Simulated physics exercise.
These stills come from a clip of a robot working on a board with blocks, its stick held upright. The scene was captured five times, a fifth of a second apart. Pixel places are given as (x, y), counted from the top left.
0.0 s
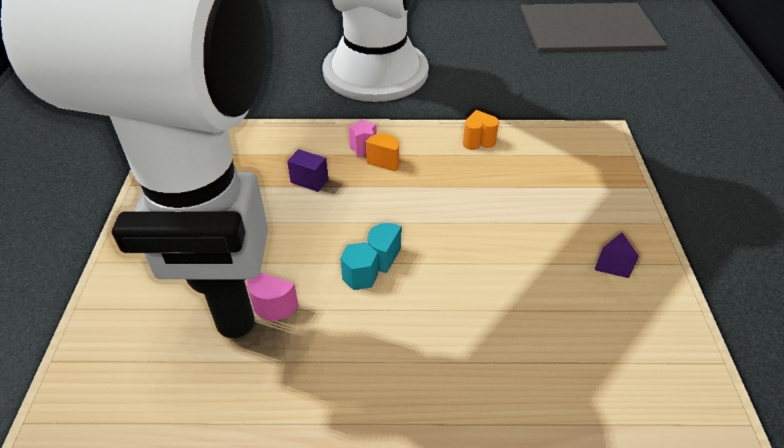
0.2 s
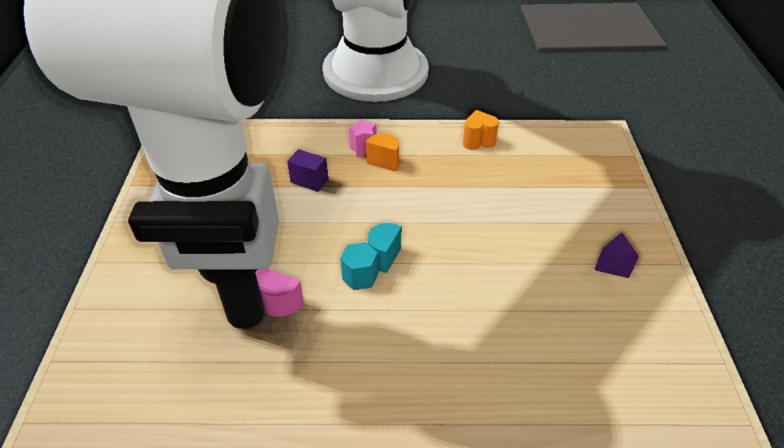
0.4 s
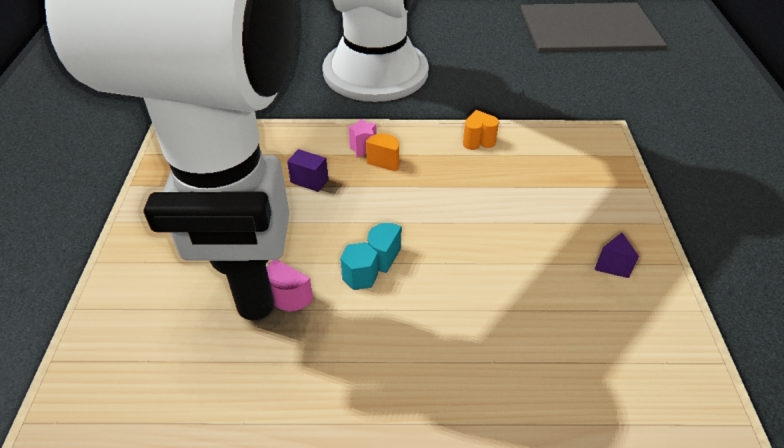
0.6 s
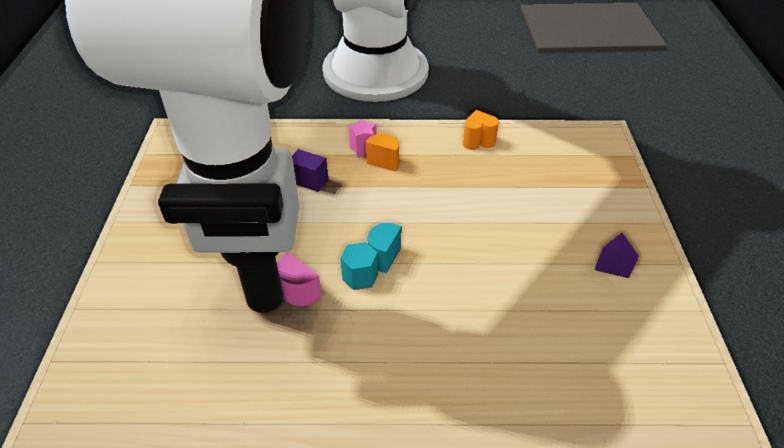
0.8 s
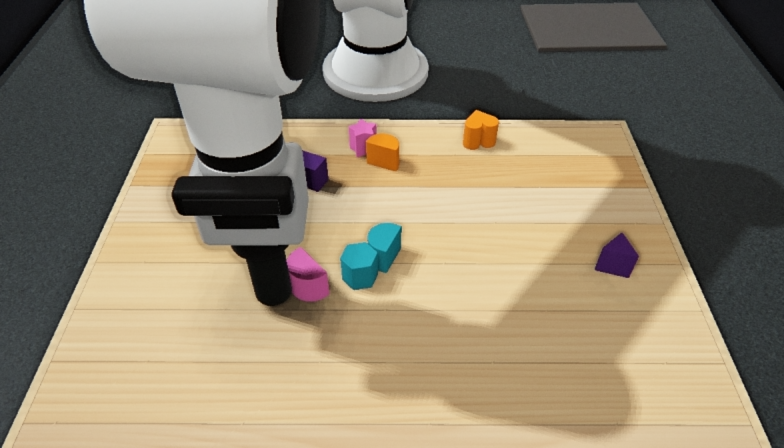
On a wooden board, a robot arm's black stick pushes a pink block slightly right.
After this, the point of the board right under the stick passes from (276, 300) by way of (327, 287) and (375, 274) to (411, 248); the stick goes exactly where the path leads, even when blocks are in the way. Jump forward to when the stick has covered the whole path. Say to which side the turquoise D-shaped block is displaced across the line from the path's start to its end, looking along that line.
It shifts to the left.
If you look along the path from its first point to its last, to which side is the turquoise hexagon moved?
So, looking from the first point of the path to the last, the turquoise hexagon moves rightwards.
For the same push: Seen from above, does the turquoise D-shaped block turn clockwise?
The answer is no.
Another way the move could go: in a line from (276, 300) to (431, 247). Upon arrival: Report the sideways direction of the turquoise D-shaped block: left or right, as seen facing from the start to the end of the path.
It moves left.
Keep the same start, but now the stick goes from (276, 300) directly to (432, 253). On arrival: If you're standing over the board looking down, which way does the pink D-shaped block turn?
The block spins clockwise.
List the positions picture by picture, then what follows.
In the first picture, stick's lower end at (236, 323); pink D-shaped block at (268, 285); turquoise hexagon at (359, 255); turquoise D-shaped block at (383, 235).
In the second picture, stick at (246, 314); pink D-shaped block at (274, 282).
In the third picture, stick at (256, 306); pink D-shaped block at (284, 276).
In the fourth picture, stick at (265, 298); pink D-shaped block at (294, 270).
In the fifth picture, stick at (274, 292); pink D-shaped block at (304, 265); turquoise hexagon at (359, 255); turquoise D-shaped block at (383, 235).
What follows on the original path. One third of the way, stick at (326, 279); pink D-shaped block at (358, 259), turned 30° clockwise; turquoise hexagon at (388, 258), turned 30° anticlockwise; turquoise D-shaped block at (391, 231), turned 25° anticlockwise.
Two thirds of the way, stick at (375, 265); pink D-shaped block at (409, 250), turned 55° clockwise; turquoise hexagon at (437, 257); turquoise D-shaped block at (406, 223), turned 85° anticlockwise.
At the end, stick at (412, 240); pink D-shaped block at (442, 239), turned 105° clockwise; turquoise hexagon at (455, 260), turned 35° clockwise; turquoise D-shaped block at (421, 205), turned 110° anticlockwise.
